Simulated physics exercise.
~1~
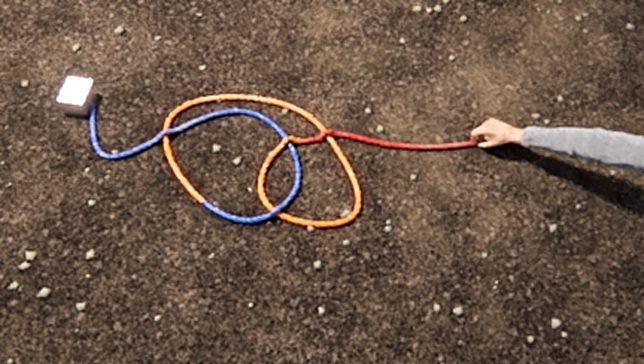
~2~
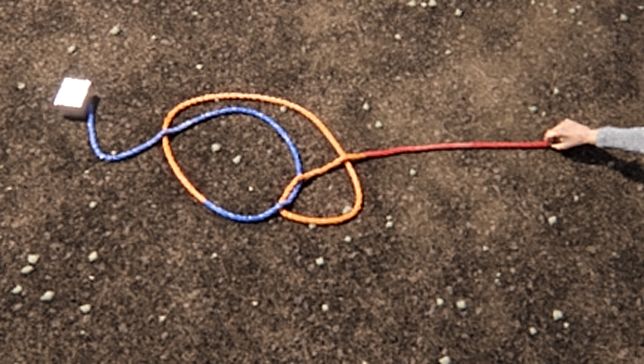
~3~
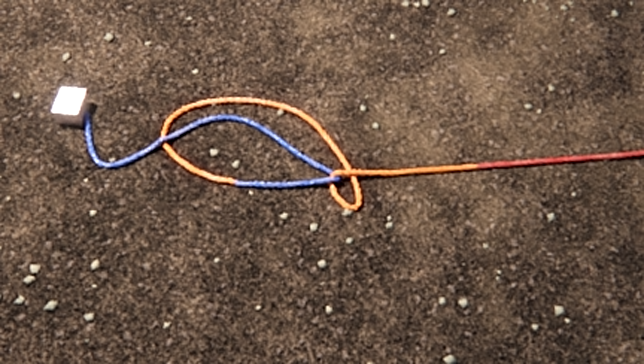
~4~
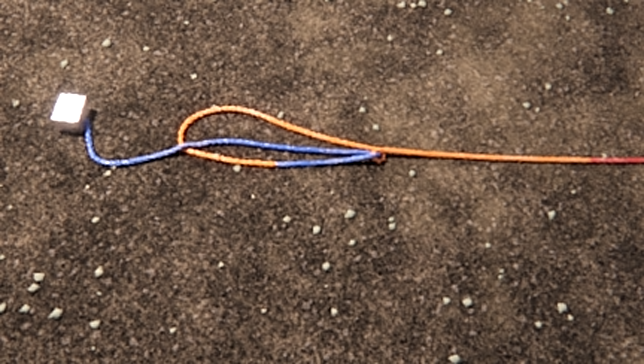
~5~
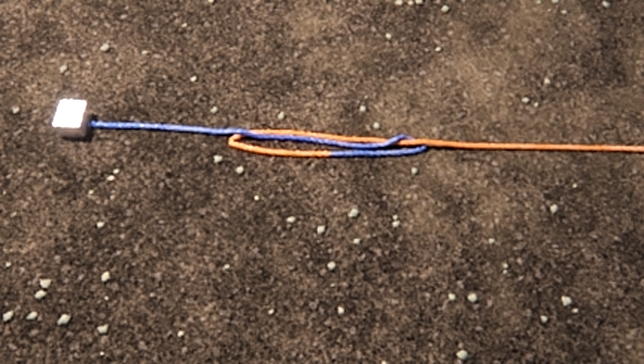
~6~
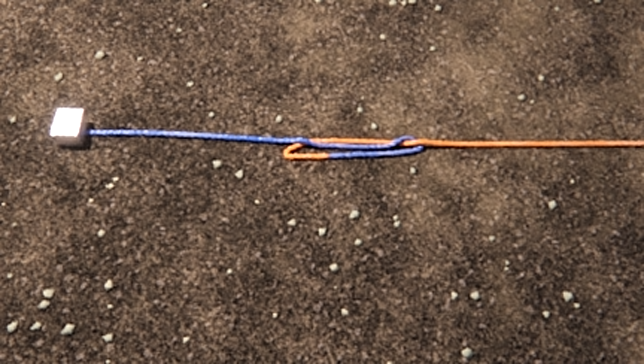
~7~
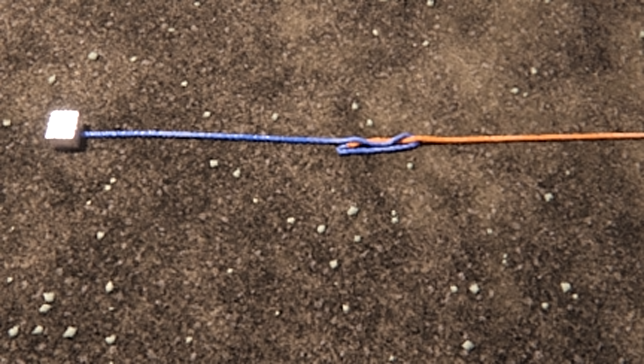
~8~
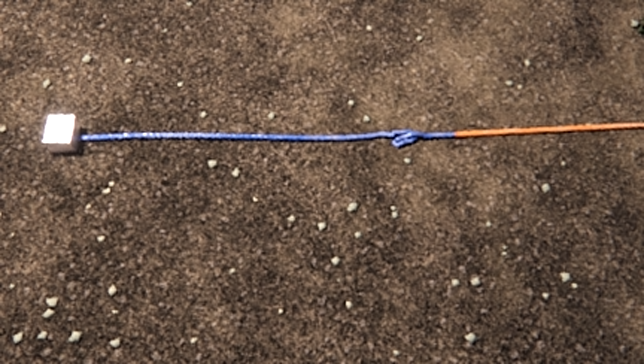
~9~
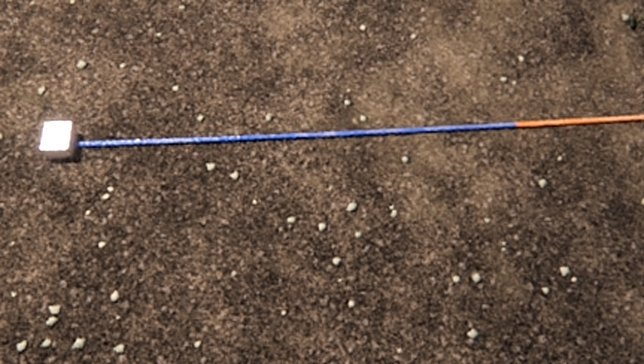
Looped blue, orange and red rope tied to a pale block, pulled right by a hand, narrowing, bunching, then running straight.
